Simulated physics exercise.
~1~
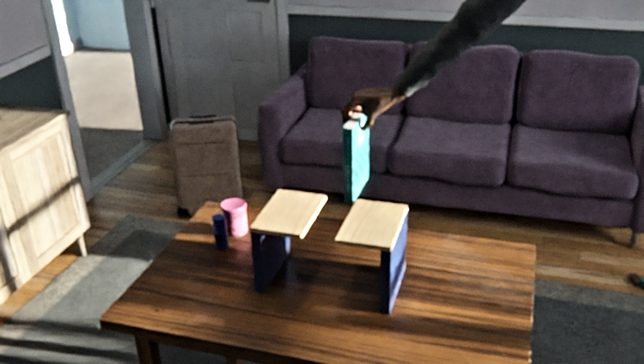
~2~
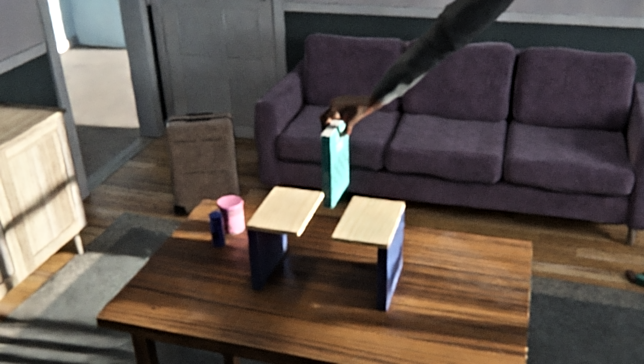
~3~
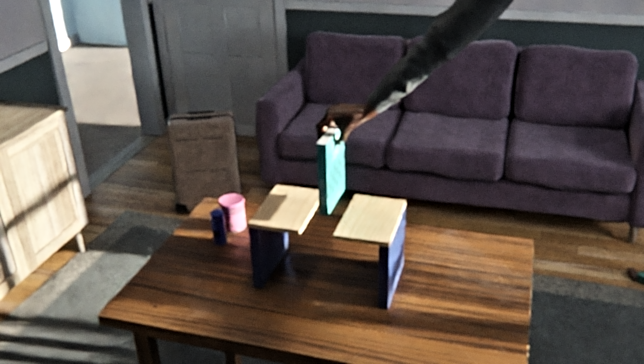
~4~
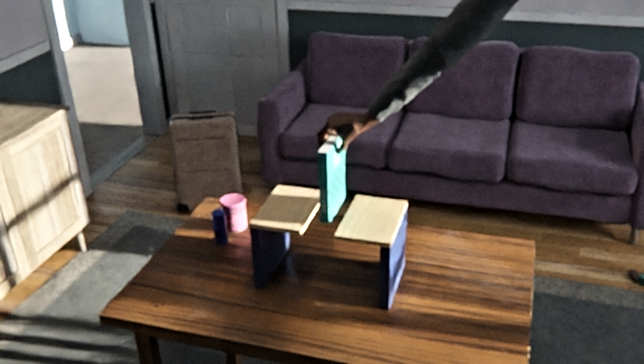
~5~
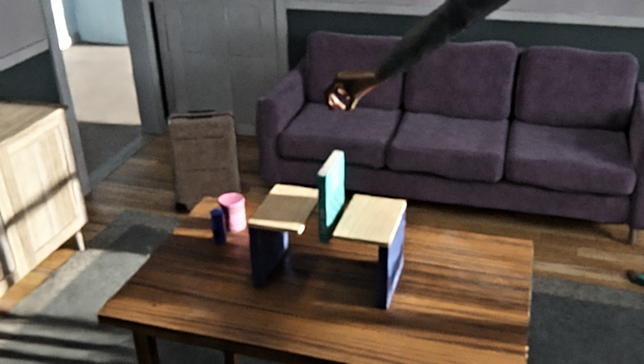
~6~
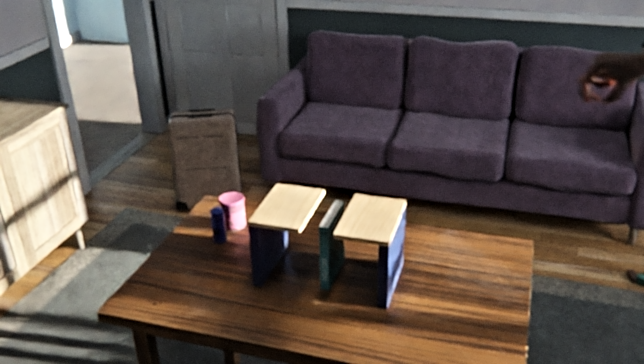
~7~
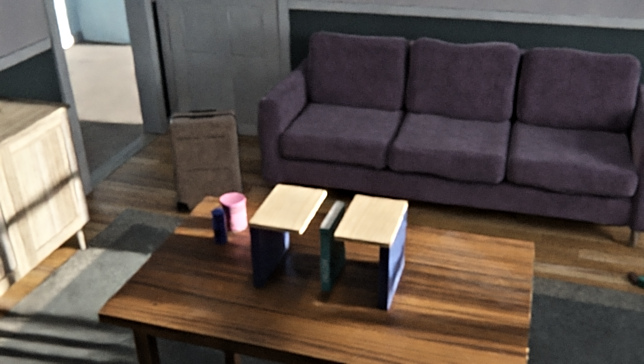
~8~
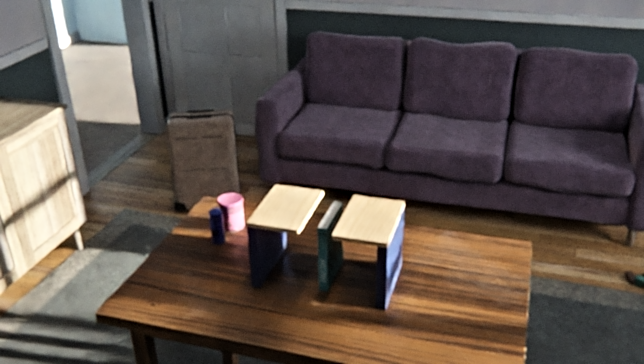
A turquoise book, released by a hand, drops between two supports and lands upright on the table.
